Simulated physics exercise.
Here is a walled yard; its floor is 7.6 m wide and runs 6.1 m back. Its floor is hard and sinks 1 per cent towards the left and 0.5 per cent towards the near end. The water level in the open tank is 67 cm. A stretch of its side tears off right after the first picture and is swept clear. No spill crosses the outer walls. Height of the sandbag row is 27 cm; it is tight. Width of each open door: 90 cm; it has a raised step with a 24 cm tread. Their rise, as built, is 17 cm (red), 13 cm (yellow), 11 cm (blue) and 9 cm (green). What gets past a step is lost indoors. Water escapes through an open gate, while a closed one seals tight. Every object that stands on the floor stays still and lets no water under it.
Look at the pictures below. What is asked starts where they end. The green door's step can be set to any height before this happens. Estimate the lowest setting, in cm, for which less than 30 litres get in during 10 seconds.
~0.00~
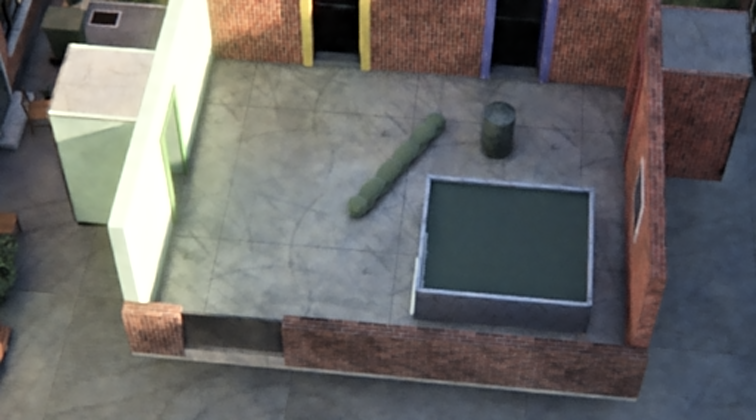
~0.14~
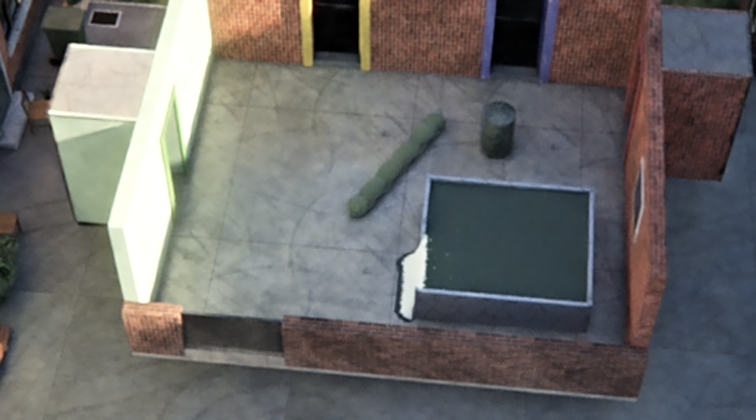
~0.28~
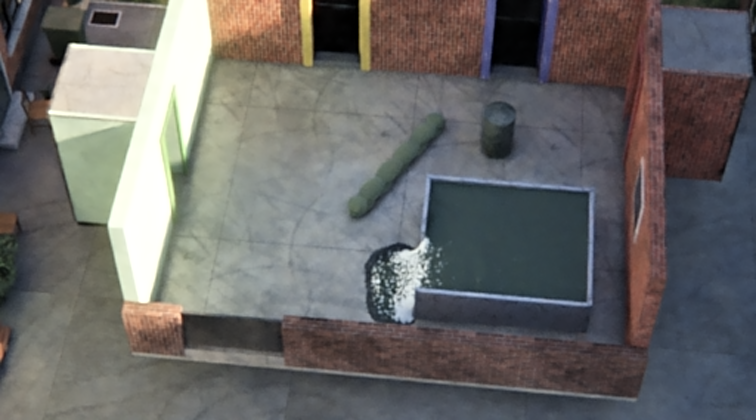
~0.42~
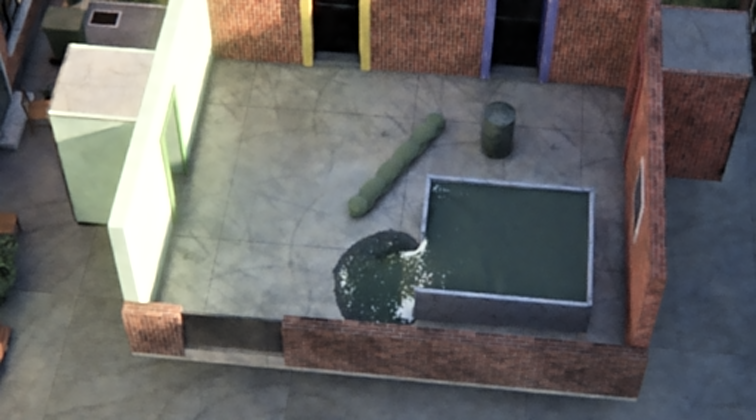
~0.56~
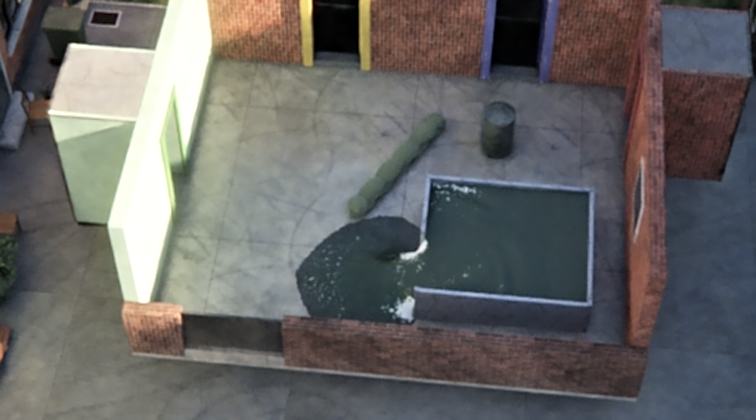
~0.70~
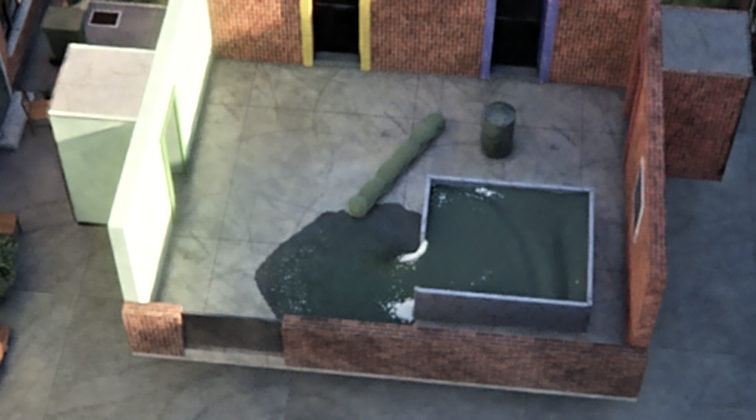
Around 17 cm.
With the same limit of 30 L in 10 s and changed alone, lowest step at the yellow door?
At yellow, roughly 10.0 cm.
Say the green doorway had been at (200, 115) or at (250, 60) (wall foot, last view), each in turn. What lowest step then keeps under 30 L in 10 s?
About 13.0 and 21 cm.
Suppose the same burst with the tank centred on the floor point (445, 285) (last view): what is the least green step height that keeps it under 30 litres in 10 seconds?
I'd put it at close to 14.0 cm.
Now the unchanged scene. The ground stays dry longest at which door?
Red, last of all.
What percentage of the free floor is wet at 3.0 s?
Close to 40 per cent is wet.
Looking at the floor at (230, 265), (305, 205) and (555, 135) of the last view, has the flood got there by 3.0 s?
Status: Submerged / submerged / clear.
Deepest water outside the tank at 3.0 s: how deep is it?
Up to some 44 centimetres, I'd say.
After 1.4 s water covers 30 % of the floor, deepest (44 cm) near (413, 289); it has not reached the green door.
After 3.0 s water covers 40 % of the floor, deepest (44 cm) near (150, 323); 23 cm at the green door, 46 litres in over its 9 cm step.
After 10.0 s water covers 85 % of the floor, deepest (18 cm) near (195, 137); 12 cm at the green door, 153 litres in over its 9 cm step.
At the green door as built, the water arrived by 1.7 s and peaked near 23 cm at 3.0 s.
Run again over the same 10 s with other heights there, 50 litres in over 14.5 cm, 11 litres over 20 cm. The limit of 30 litres is kept from about 17 cm up.
